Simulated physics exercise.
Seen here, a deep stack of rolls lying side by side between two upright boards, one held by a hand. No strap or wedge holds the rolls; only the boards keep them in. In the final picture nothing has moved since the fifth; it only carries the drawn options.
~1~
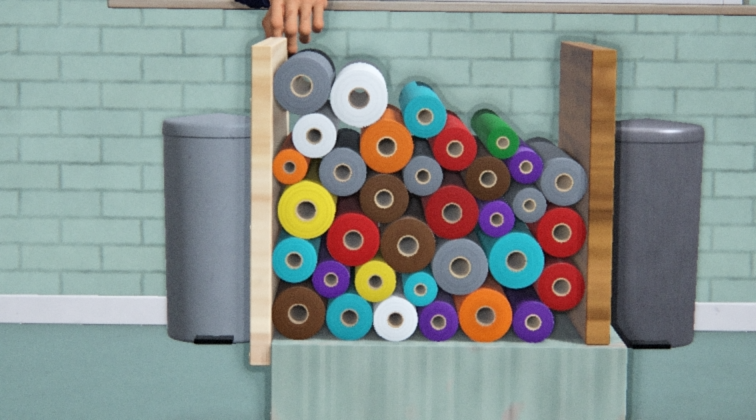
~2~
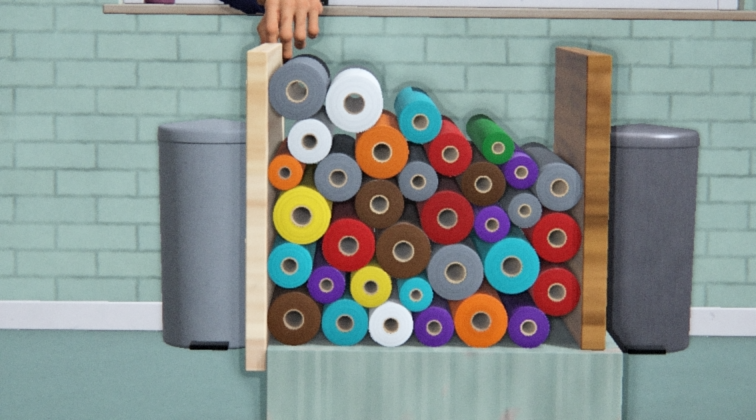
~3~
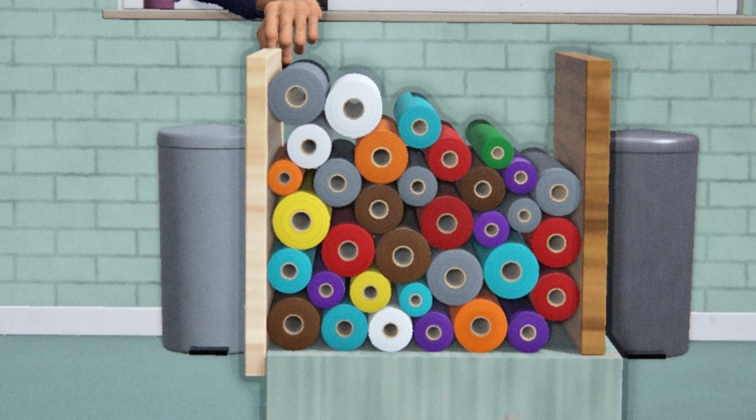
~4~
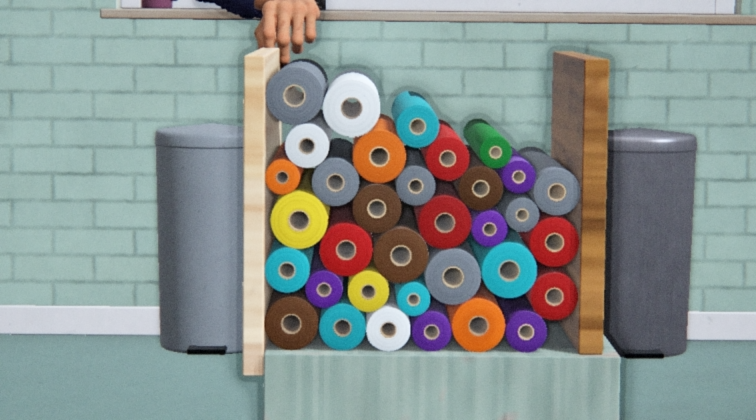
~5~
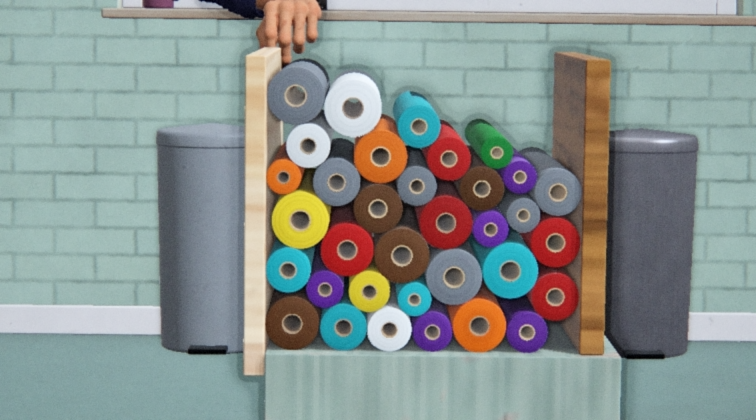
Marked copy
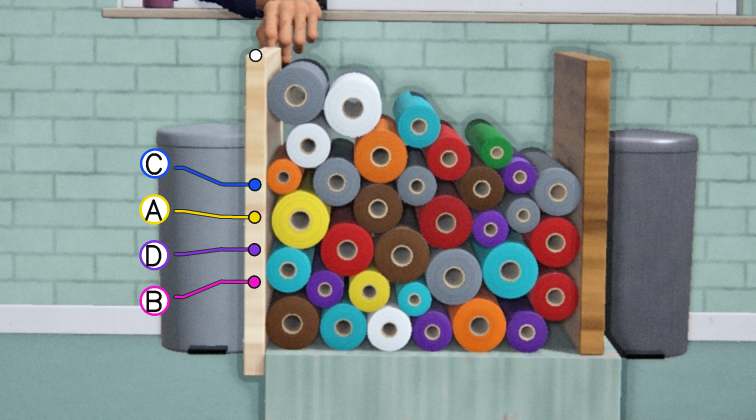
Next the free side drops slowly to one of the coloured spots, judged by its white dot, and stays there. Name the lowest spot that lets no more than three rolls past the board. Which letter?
Mark C is as low as it can go.
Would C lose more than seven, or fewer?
It loses fewer than seven.
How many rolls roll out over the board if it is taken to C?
With C, one.
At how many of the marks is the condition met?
The number is one.
On the marked copy, A at (255, 217); B at (254, 282); C at (255, 184); D at (254, 250); the white dot at (256, 56).
Following C. Soon after the start, top of the board (266, 117).
Later, top of the board (265, 184).
In the end, top of the board (265, 184), one out over the board.
As for the rest, A four out over the board; B more than three out over the board; D four out over the board.
